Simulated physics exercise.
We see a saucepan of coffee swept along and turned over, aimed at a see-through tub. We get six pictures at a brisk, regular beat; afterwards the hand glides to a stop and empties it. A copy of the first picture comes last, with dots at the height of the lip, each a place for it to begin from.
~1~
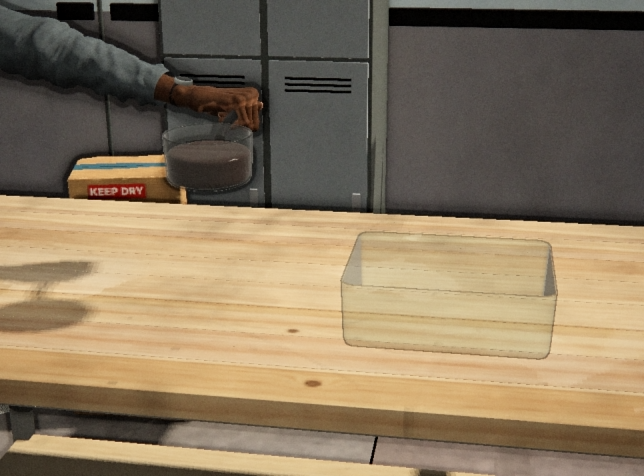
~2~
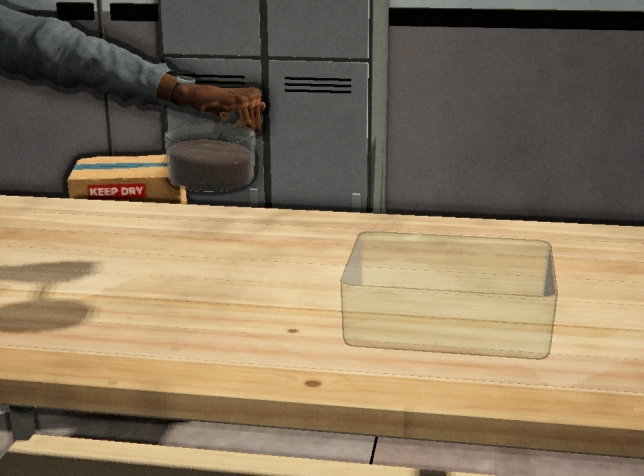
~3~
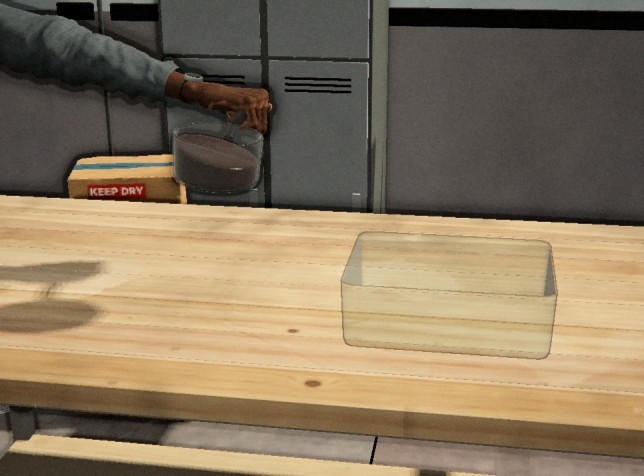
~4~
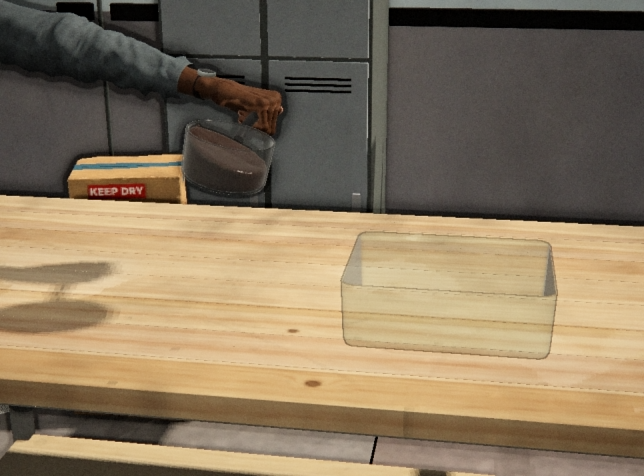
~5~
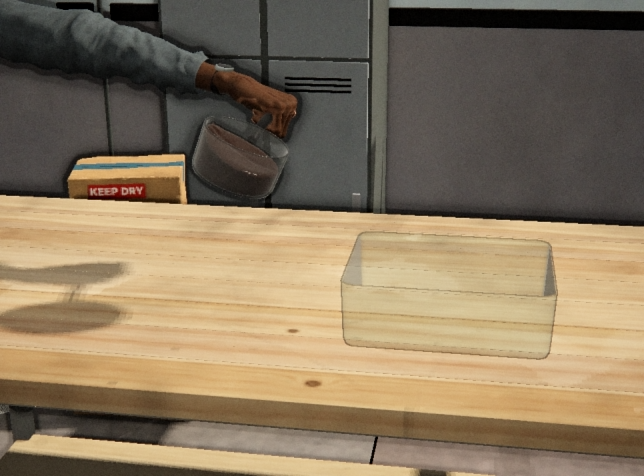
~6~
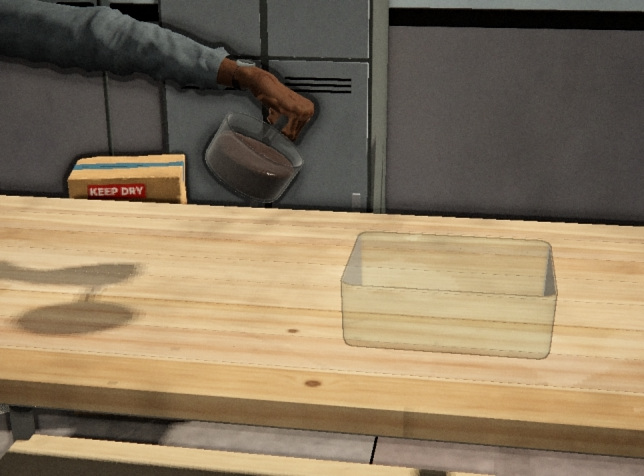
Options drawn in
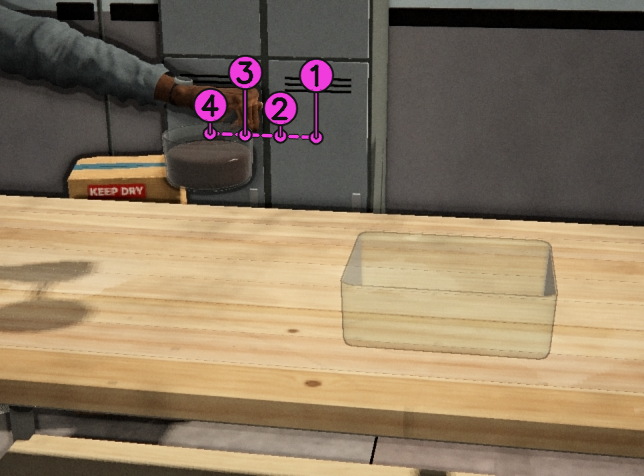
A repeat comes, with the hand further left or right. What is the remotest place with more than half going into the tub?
It is 4.
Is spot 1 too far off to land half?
No, not at all.
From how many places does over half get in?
All of the four.
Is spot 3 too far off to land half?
No, that is safe.
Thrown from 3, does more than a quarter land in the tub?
Yes, it does.
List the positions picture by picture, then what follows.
In the first frame, upright, lip at (249, 135); tub from (343, 343) to (550, 357); nothing has left yet.
In the second frame, upright, lip at (252, 135); nothing has left yet.
In the third frame, tipped about 5°, lip at (260, 139); nothing has left yet.
In the fourth frame, tipped about 12°, lip at (272, 145); nothing has left yet.
In the fifth frame, tipped about 22°, lip at (287, 153); nothing has left yet.
In the sixth frame, tipped about 33°, lip at (301, 163); nothing has left yet.
In magenta, 1 at (316, 137); 2 at (280, 136); 3 at (245, 134); 4 at (210, 133).
With 1, about 87 % lands in the tub, 5 % falls short and 8 % goes beside or beyond.
With 2, about 84 % lands in the tub, 3 % falls short and 13 % goes beside or beyond.
With 3, about 84 % lands in the tub, 8 % falls short and 8 % goes beside or beyond.
With 4, about 68 % lands in the tub, 25 % falls short and 7 % goes beside or beyond.
